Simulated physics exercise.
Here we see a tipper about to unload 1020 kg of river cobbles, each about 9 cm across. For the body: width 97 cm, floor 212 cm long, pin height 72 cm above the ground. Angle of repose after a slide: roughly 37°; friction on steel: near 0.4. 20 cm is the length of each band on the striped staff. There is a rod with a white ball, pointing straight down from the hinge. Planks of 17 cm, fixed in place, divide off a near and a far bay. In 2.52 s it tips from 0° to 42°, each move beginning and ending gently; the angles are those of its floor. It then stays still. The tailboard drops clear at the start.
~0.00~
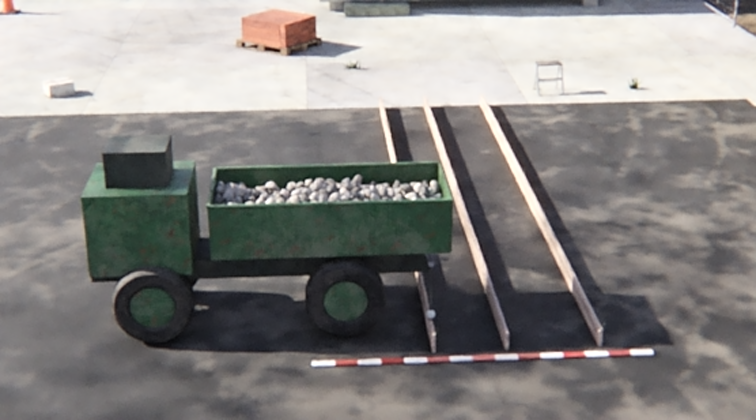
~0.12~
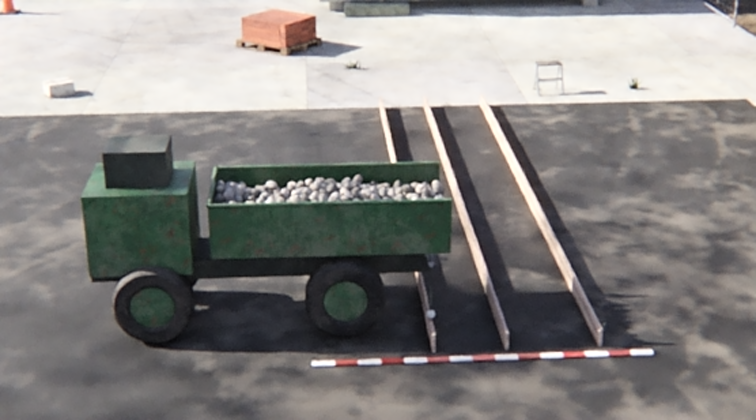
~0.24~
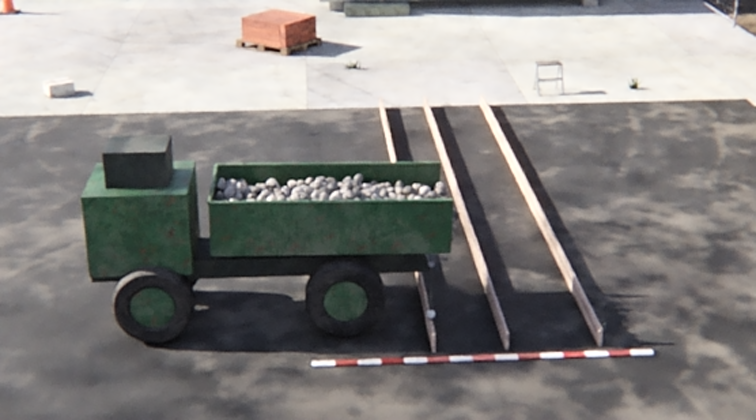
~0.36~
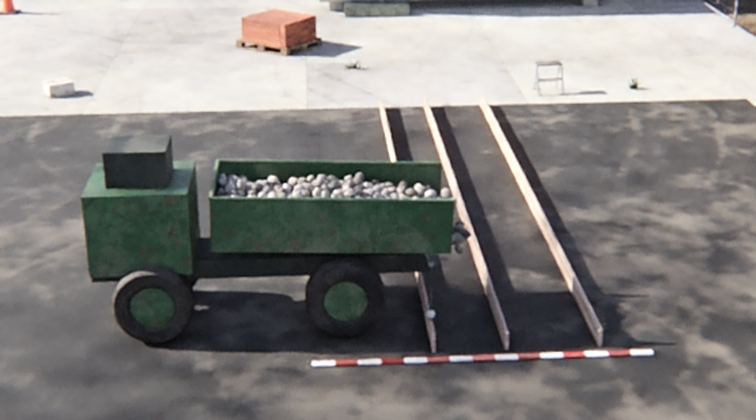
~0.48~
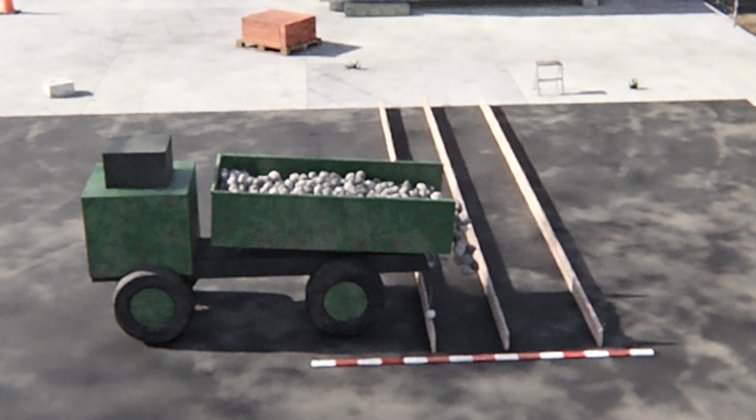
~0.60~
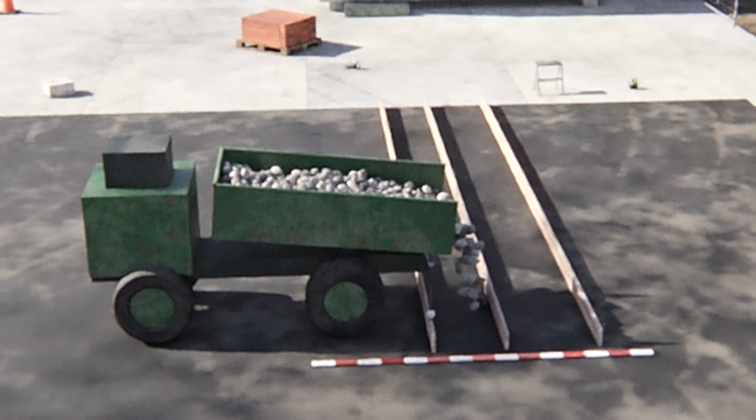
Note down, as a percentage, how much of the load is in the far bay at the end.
Approximately 60 out of 100.
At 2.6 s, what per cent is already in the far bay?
By then, around 45 percent.
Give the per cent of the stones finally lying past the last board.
Something like 5 out of every hundred parts of the load ends up there.
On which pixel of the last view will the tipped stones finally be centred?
I'd point somewhere around (512, 295).
After 1.9 s the floor is at 35°; 66 % in the body, 29 % in the near bay, 5 % in the far bay; the foremost stones are at (542, 303).
After 2.6 s the floor is at 42°; 12 % in the body, 43 % in the near bay, 45 % in the far bay; the foremost stones are at (585, 287).
After 3.0 s the floor is at 42°; 0 % in the body, 39 % in the near bay, 59 % in the far bay, 2 % past the last board; the foremost stones are at (617, 302).
After 5.8 s the floor is at 42°; 0 % in the body, 36 % in the near bay, 61 % in the far bay, 3 % past the last board; the foremost stones are at (671, 297).
